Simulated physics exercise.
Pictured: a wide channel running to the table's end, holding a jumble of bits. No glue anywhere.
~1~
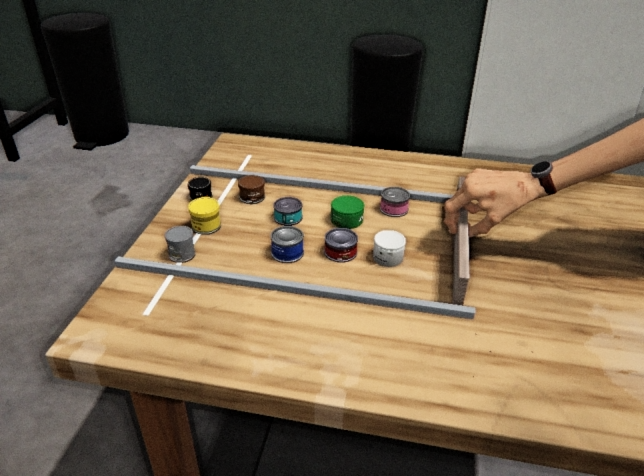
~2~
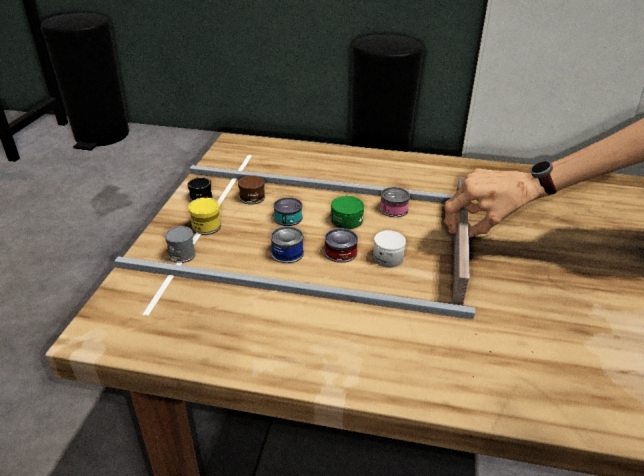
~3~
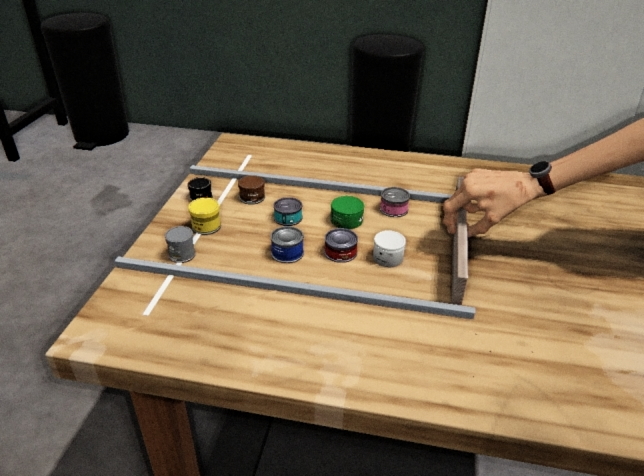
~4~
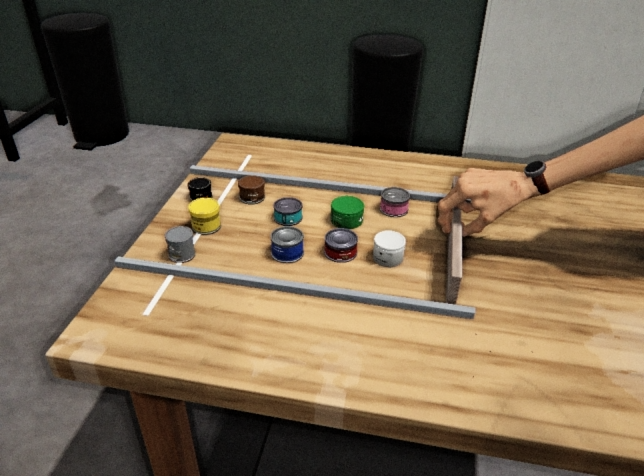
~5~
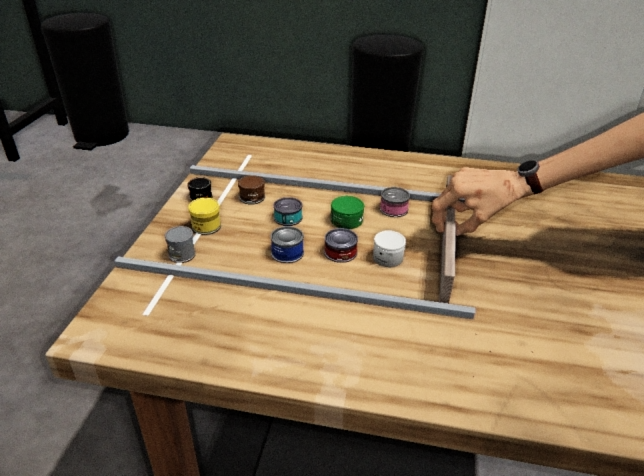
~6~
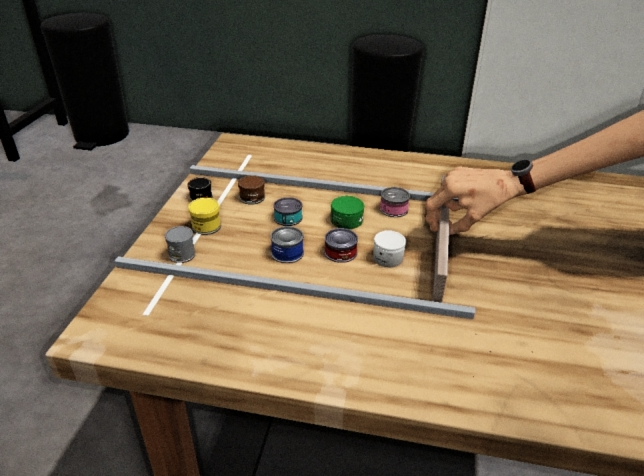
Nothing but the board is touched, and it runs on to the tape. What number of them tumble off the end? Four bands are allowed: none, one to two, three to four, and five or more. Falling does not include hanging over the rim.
The answer is one to two.
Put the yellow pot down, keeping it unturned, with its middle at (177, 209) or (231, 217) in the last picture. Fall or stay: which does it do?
Order of tries: Off, off.
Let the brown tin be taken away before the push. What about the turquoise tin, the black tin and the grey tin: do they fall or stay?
Turquoise tin still up; black tin still up; grey tin still up.
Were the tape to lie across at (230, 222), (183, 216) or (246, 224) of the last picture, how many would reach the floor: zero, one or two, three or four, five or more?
Lab note - count per position: No fall at all; five or more; none.
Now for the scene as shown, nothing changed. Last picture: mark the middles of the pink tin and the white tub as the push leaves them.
The pink tin finishes at (216, 179); the white tub finishes at (187, 219).
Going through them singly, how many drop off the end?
It is 2, no more and no fewer.
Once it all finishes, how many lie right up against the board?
4.
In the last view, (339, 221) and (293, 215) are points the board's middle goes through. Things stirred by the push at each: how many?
Counts: 5 and 6.
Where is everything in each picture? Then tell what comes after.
Black tin (200, 190); grey tin (181, 244); yellow pot (205, 216); board (461, 236); tape (208, 219), in the first picture.
Grey tin (181, 245); brown tin (252, 190), in the second picture.
Yellow pot (205, 216); blue tin (287, 245), in the third picture.
Black tin (200, 190); board (454, 235), in the fourth picture.
Grey tin (181, 245); turquoise tin (288, 211), in the fifth picture.
Black tin (200, 190); grey tin (181, 245); yellow pot (205, 216); board (442, 234); tape (208, 219), in the sixth picture.
Soon after, none off yet; black tin at rest near (200, 190); grey tin at rest near (181, 245); yellow pot at rest near (205, 216).
By the end, the number that fall off is one or two; fallen, yellow pot and black tin.
